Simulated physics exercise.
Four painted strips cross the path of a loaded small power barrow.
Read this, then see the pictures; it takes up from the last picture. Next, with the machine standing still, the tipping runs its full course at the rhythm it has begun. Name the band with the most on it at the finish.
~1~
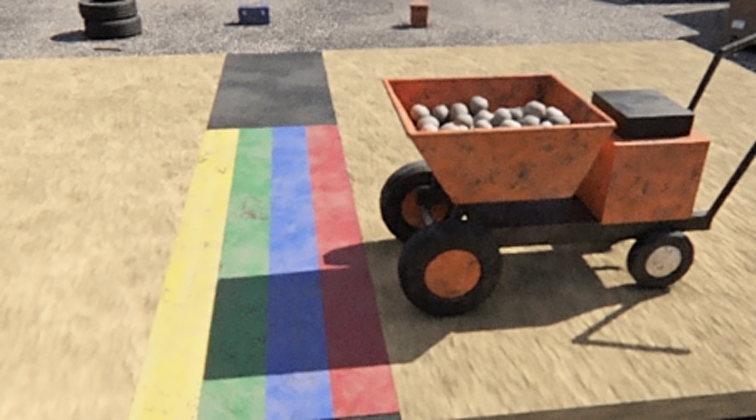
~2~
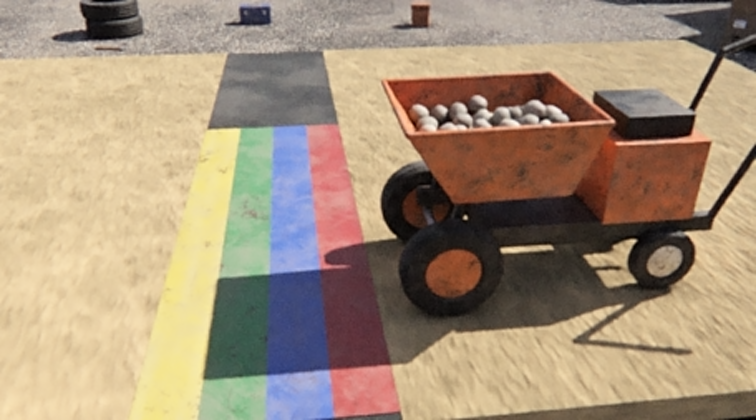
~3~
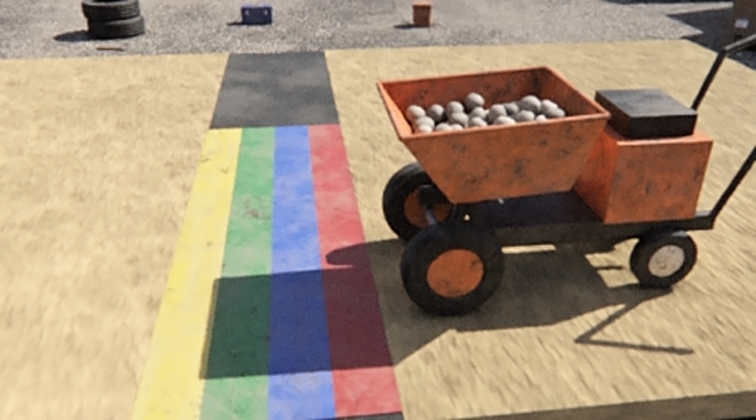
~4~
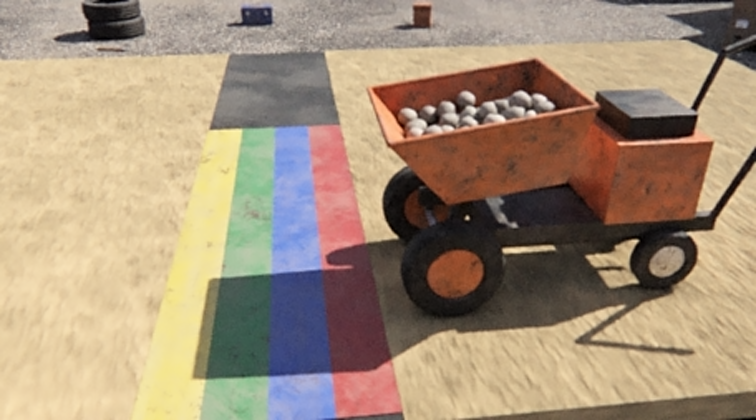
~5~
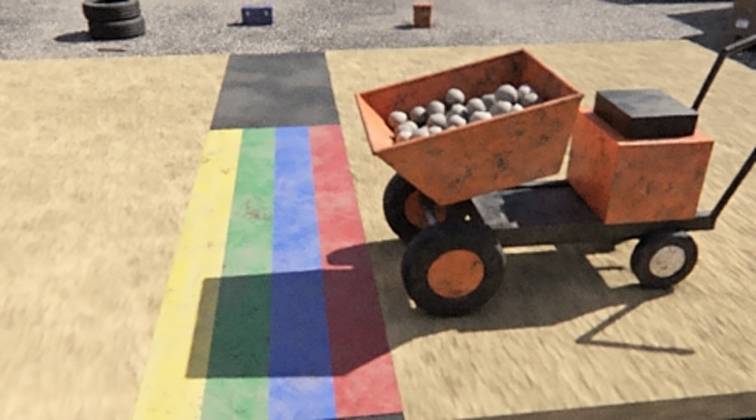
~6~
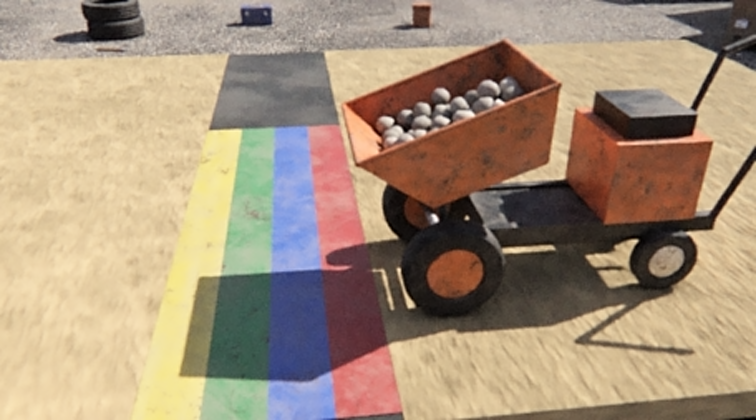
The green one.
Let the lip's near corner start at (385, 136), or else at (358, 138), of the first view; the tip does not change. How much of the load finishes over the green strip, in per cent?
First spot: About 40 percent; second spot: About 30 percent.
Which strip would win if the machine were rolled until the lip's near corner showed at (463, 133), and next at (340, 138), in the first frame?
Place 1 - the strip in blue; place 2 - the strip in yellow.
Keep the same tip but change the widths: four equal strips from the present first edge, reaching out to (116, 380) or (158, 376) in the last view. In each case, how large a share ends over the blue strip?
The first one comes out at 30 percent, while the second comes out at 20 percent.
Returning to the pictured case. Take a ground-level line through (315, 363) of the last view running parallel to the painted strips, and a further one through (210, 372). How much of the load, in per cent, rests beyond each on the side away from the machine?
Respectively 80 and 20 %.
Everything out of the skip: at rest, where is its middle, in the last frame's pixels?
At about (247, 279).
Soon after the last picture, skip tipped steeply; all in the skip.
A little later, skip tipped right over; most in the skip; a small part over the blue strip; a small part over the green strip; a stray few over the yellow strip.
Later still, skip tipped right over; about a quarter in the skip; about a quarter over the blue strip; about a third over the green strip; about a quarter over the yellow strip; a stray few off the paint.
At rest, skip tipped right over; a small part in the skip; a stray few over the red strip; about a quarter over the blue strip; about a third over the green strip; about a quarter over the yellow strip; a small part off the paint.
